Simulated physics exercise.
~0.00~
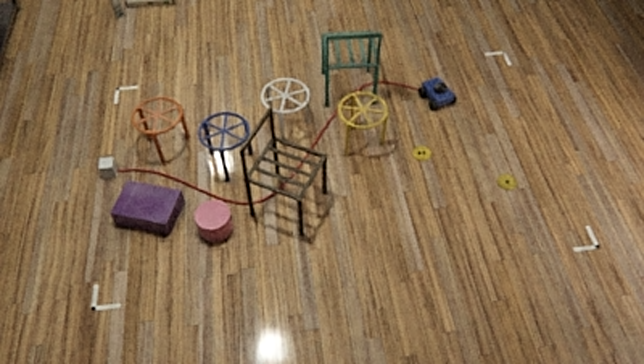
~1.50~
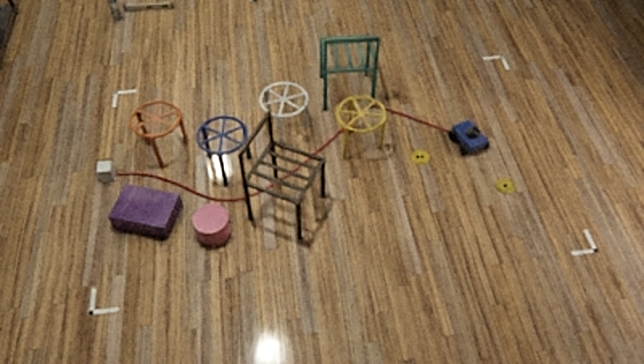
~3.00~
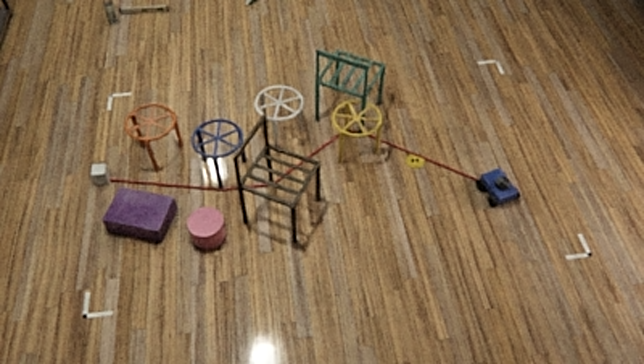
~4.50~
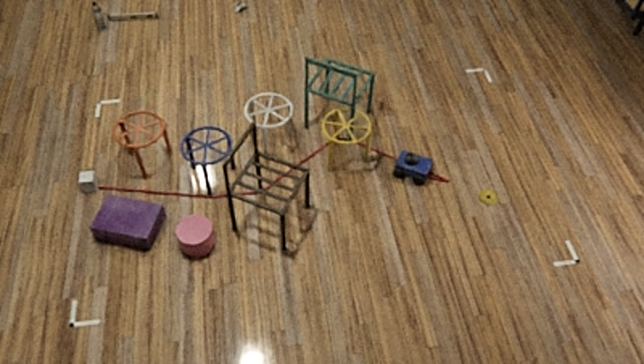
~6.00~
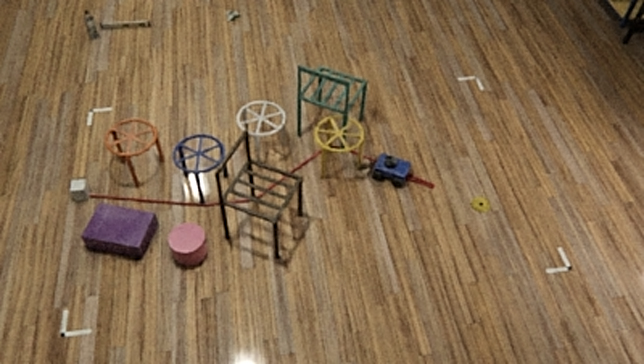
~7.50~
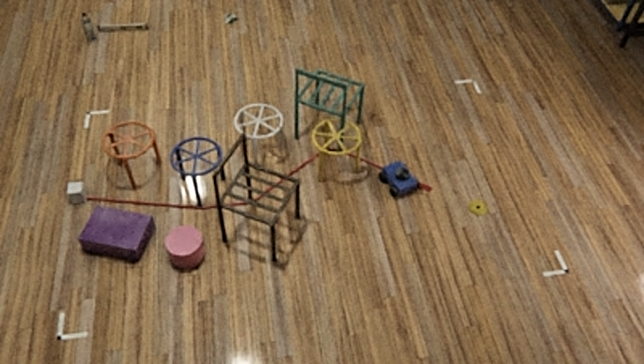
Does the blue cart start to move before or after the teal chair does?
The blue cart starts to move before the teal chair. The cart is already heading right and toward the viewer while the chair still stands in place, and the chair shifts afterward.
In this clip, a blue cart on a red lead winding among stools, chairs, a purple crate and a pink bucket moves right and toward the viewer as the teal chair shifts and turns. The cart then goes back left and ends near the yellow stool, the teal chair displaced.
